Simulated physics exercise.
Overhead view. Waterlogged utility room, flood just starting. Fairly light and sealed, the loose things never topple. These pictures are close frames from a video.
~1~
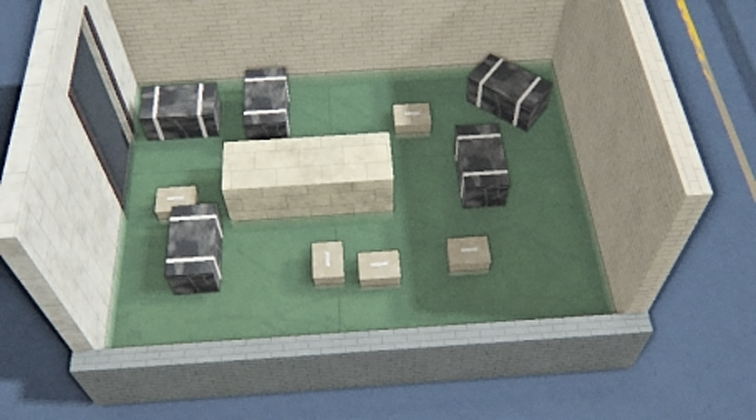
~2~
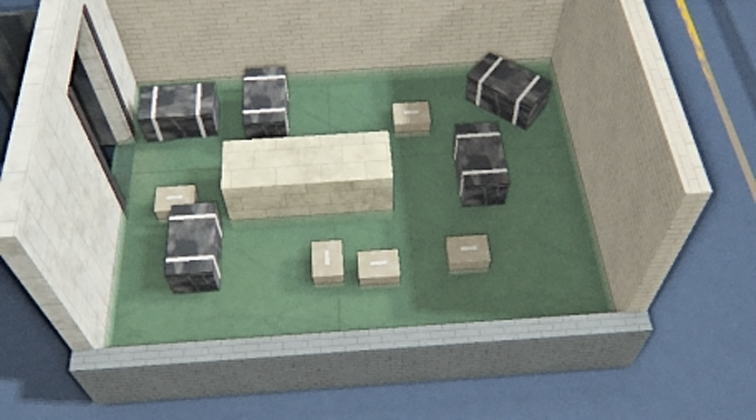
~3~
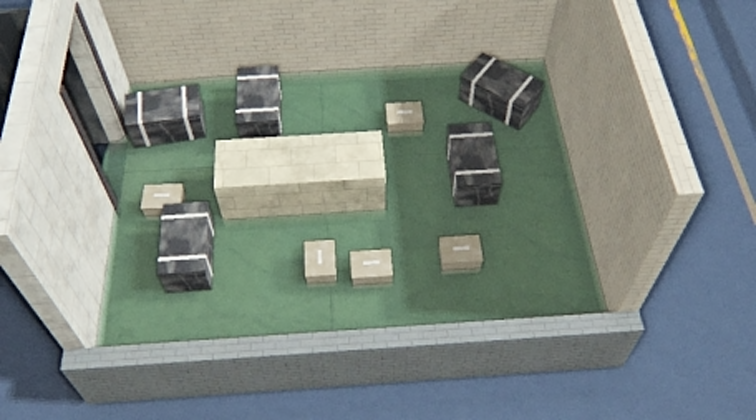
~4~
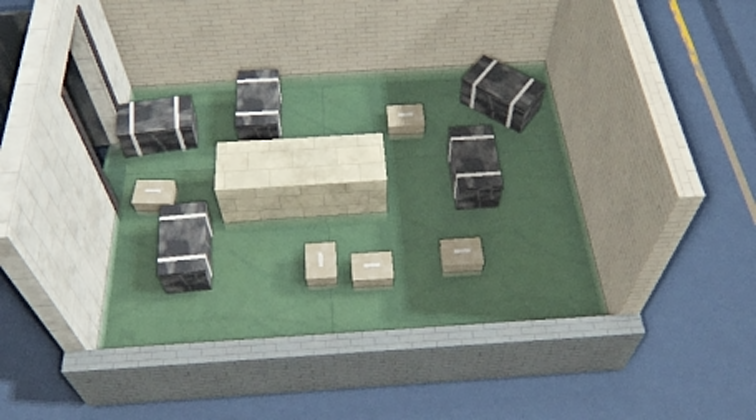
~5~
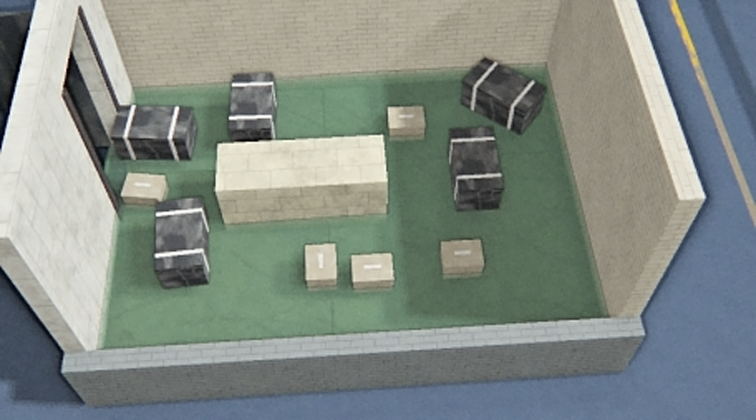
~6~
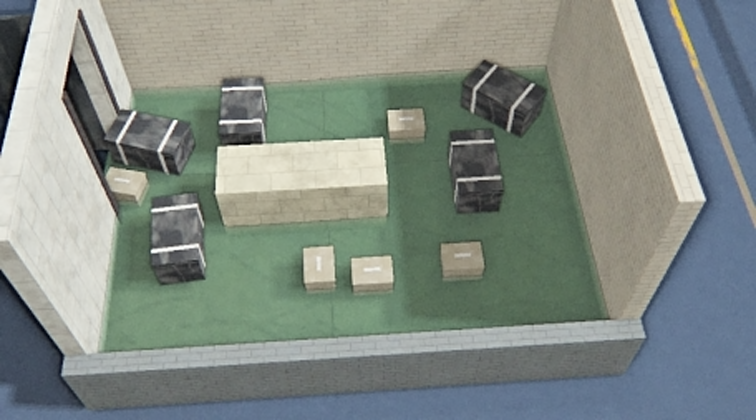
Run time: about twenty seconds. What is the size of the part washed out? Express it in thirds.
It comes out within one to two thirds.
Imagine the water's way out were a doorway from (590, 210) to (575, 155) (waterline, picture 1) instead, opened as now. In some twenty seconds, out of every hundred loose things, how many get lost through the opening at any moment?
I reckon 30 percent.
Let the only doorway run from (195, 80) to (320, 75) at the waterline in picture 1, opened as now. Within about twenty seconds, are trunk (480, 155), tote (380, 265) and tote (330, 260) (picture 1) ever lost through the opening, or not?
Answer, item by item: Lost, not lost, not lost.
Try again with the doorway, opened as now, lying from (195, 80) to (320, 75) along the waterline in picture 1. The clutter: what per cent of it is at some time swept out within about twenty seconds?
About 70 percent.
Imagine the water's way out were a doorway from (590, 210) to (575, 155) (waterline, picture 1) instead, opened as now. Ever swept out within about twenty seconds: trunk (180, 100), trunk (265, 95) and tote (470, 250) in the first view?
For the three items in order: Contained, contained, escaped.
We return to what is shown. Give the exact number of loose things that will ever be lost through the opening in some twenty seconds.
The total is 6.
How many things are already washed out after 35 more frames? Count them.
3 of them.
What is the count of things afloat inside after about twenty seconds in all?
Number: 4.
A moment on, 2 of 10 are out; 8 afloat.
Next, 3 of 10 are out; 7 afloat.
Later, 3 of 10 are out; 7 afloat.
In the end, 6 of 10 are out; 4 afloat.
